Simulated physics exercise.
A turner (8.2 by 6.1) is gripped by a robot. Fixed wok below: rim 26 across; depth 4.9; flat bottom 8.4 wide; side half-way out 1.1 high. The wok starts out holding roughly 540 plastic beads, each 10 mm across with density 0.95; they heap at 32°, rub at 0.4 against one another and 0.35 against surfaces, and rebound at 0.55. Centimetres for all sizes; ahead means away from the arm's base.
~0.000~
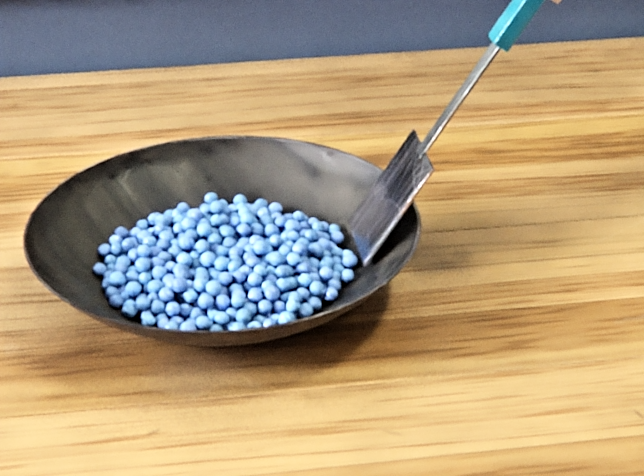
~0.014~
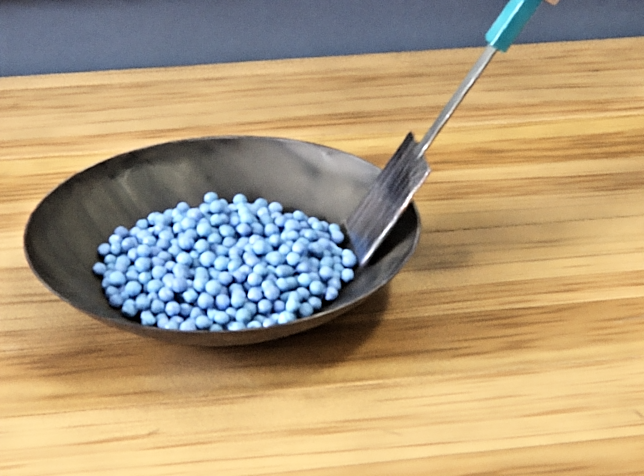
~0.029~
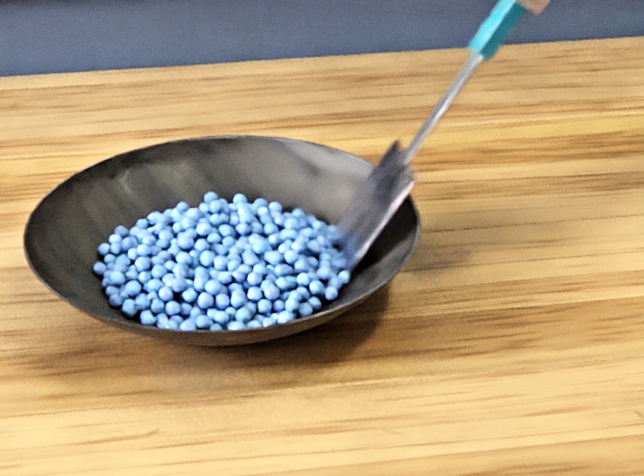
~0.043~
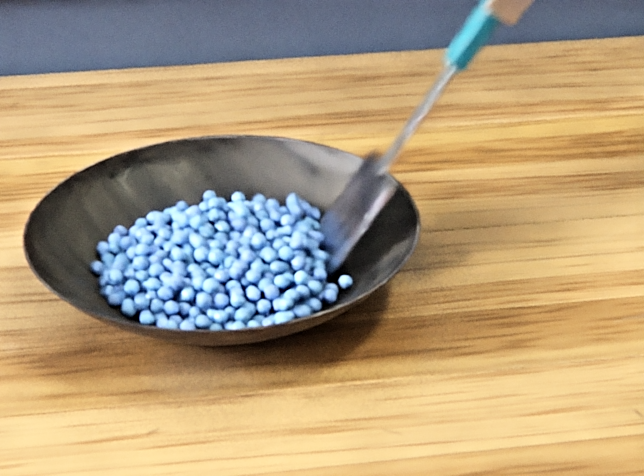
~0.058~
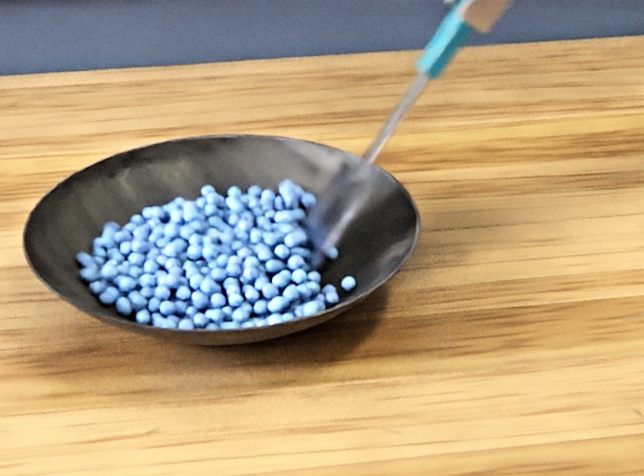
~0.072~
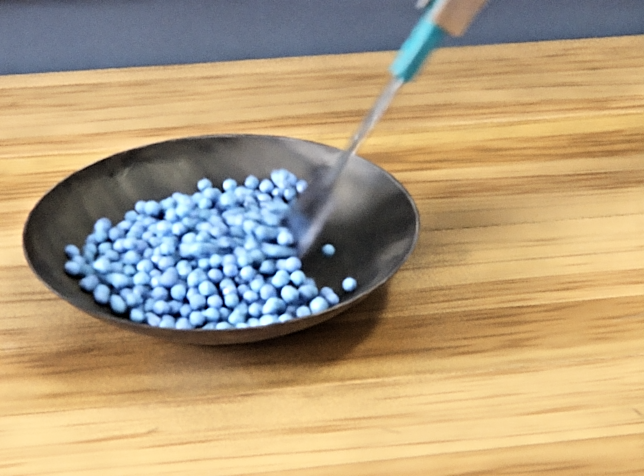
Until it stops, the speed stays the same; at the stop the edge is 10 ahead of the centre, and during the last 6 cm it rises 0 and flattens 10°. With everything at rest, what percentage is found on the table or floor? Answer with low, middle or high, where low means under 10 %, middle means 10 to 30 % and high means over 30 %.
High.
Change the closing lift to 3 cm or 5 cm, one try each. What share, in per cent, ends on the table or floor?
First try around 30 percent, second try around 30 percent.
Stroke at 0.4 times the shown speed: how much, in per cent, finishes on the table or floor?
I'd put it at about 15 per cent.
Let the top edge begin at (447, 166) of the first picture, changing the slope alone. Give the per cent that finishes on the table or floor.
Some 35 per cent.
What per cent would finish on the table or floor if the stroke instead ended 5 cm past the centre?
In that case around 5 per cent.
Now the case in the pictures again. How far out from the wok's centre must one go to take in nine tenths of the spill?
The distance is roughly 55 cm.
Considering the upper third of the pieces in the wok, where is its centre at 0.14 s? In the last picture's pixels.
(132, 240).
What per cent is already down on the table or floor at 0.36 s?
I'd say close to 25 in a hundred.
After 0.11 s, sloping 57°, highest piece 6 above the table; 544 in the wok.
After 0.14 s, sloping 54°, highest piece 7 above the table; 541 in the wok, 3 on the blade or in flight.
After 0.36 s, sloping 47°, highest piece 9 above the table; 341 in the wok, 147 on the table or floor, 56 on the blade or in flight.
After 1.41 s, sloping 47°, highest piece 4 above the table; 341 in the wok, 203 on the table or floor.
At rest, 341 in the wok, 203 on the table or floor. That is 37 % on the table or floor.
